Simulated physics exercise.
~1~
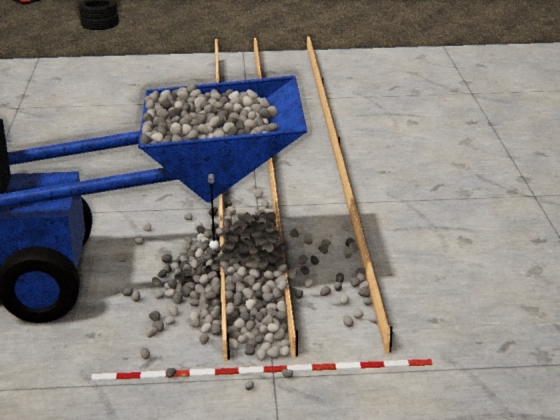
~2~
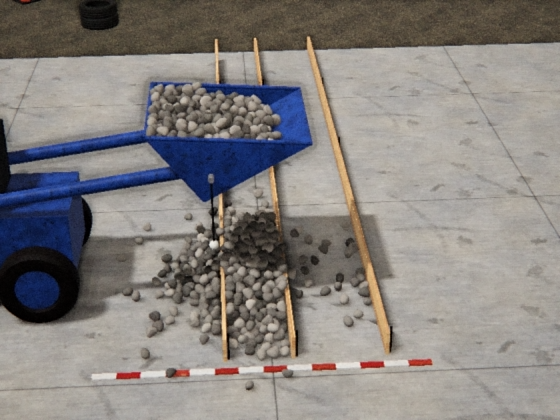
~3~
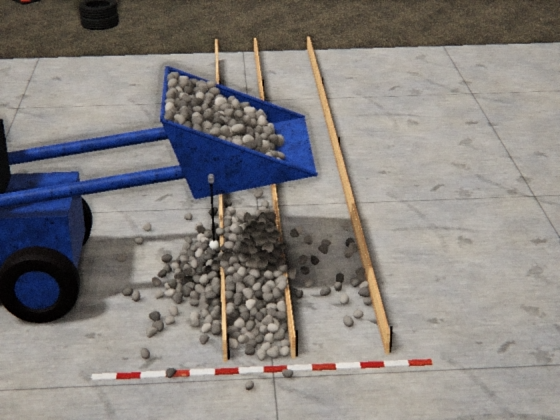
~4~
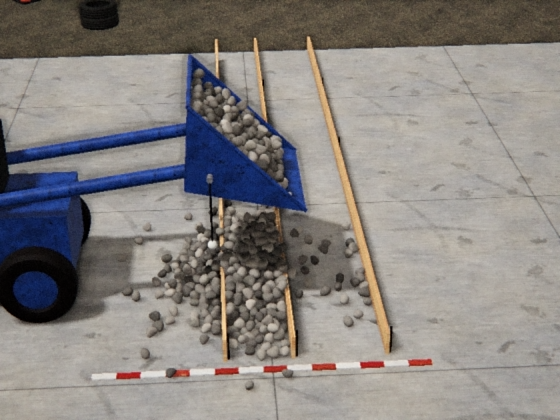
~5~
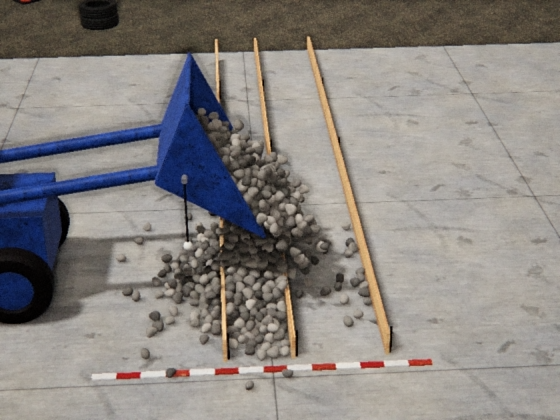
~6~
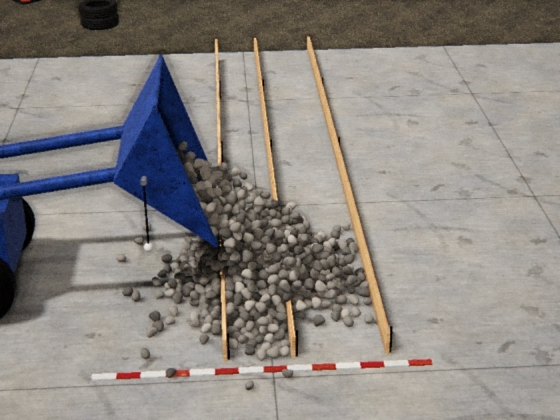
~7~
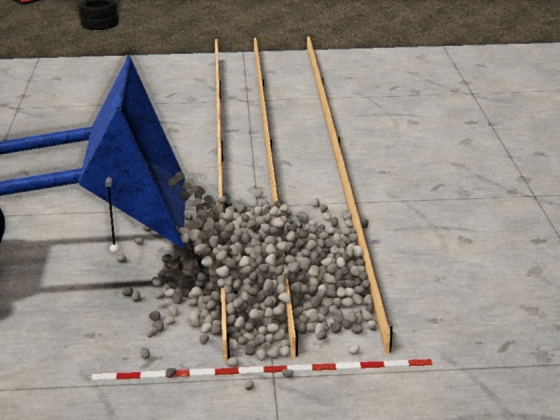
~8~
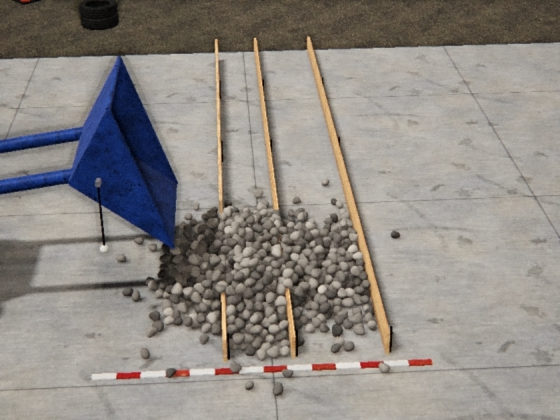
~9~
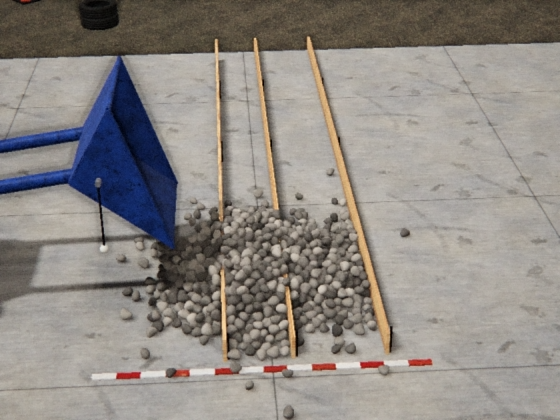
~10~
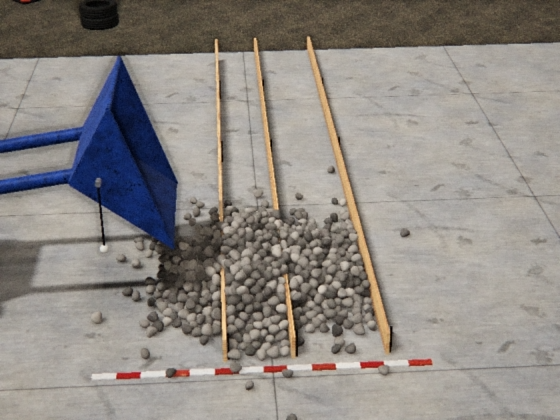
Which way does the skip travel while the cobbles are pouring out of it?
It moves to the left, drawing back from the heap together with the loader.
